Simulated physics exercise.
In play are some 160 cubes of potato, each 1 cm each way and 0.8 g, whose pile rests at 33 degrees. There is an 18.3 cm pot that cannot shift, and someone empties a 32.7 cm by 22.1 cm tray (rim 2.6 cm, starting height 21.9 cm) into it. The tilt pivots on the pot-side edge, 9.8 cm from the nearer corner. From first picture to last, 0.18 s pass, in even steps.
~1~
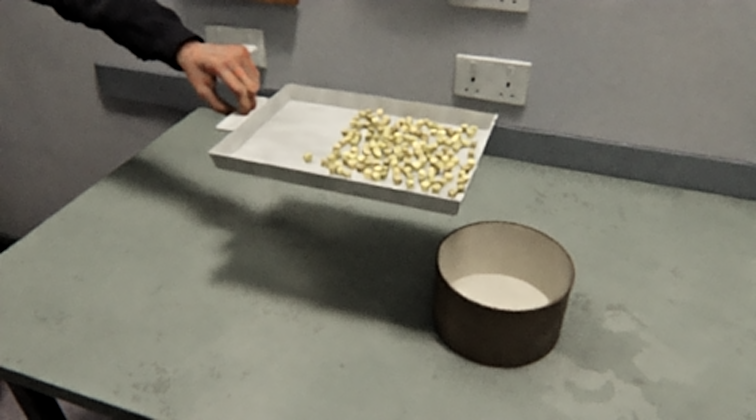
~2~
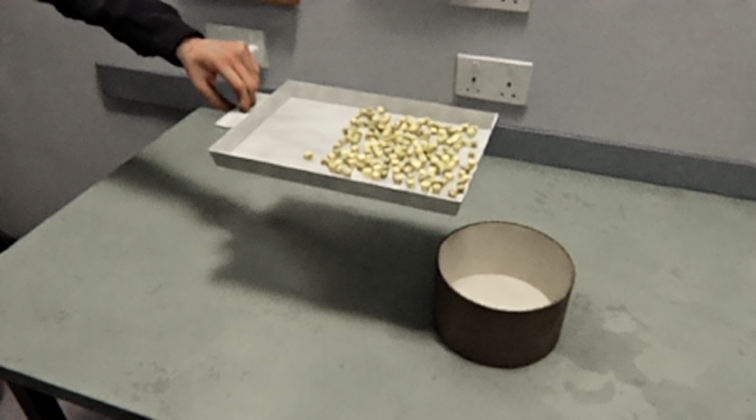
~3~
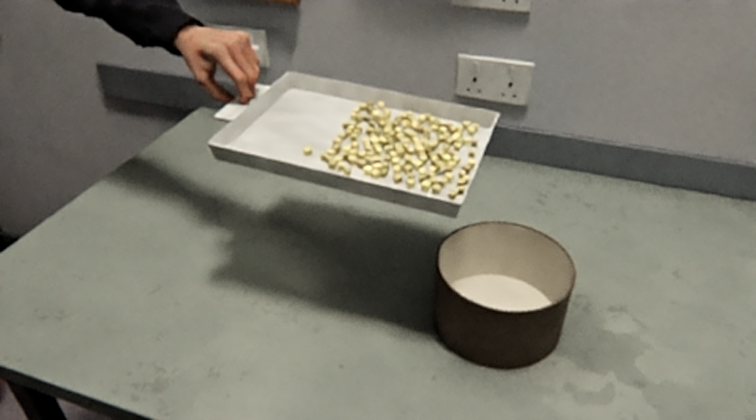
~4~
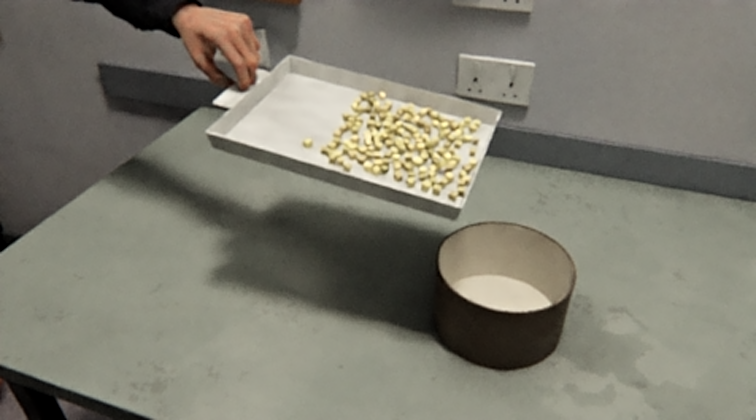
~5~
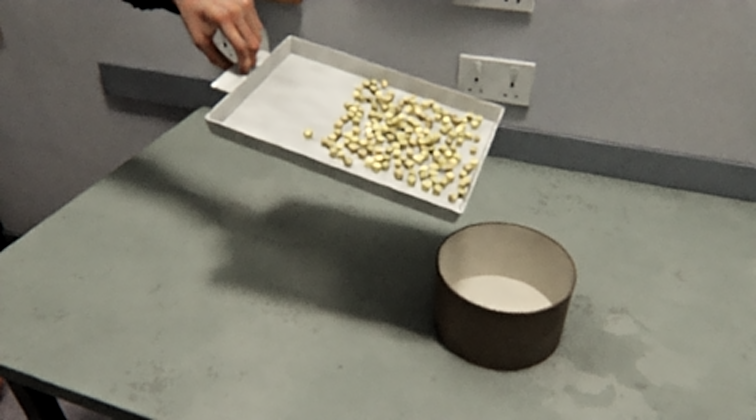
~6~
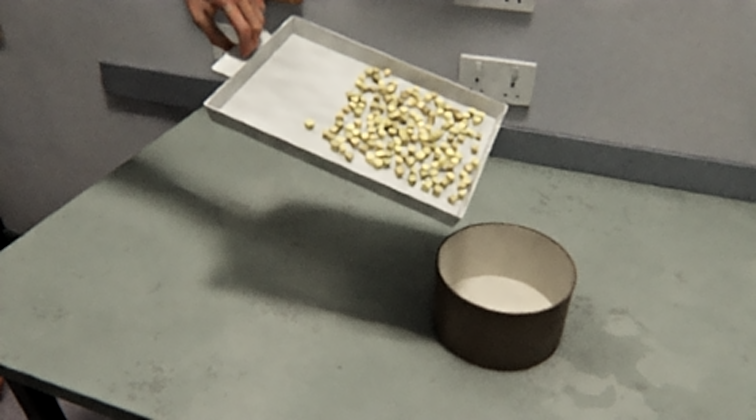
White tray of small pale yellow cubes tilting steadily down to the right as a hand raises its left end above a table.
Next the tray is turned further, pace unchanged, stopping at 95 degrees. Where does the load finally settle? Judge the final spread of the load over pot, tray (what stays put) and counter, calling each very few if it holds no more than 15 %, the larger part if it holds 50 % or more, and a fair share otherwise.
Final spread - pot: The larger part, tray: Very few, counter: A fair share.
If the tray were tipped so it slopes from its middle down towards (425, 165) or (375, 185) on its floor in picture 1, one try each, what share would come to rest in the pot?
80 and 30 %.
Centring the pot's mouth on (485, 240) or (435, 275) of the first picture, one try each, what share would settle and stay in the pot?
Try one: ~ 25 %; try two: ~ 80 %.
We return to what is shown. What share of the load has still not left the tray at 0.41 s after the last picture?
Close to 95 in a hundred.
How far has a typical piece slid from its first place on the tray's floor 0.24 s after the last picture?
Roughly 3 cm.
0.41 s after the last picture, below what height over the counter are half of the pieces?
About 22 cm.
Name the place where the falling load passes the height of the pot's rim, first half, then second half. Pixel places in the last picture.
Near (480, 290) at first, near (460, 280) afterwards.
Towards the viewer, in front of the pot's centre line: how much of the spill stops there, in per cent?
100 %.
Then, 0.24 s after the last picture, tilt 57 degrees; the tray holds 100 %, the pot 0 %.
Then, 0.41 s after the last picture, tilt 84 degrees; the tray holds 95 %, the pot 0 %.
Then, 0.69 s after the last picture, tilt 95 degrees; the tray holds 15 %, the pot 55 %.
In the end, pot 70 %, tray 0 %, counter 30 %.
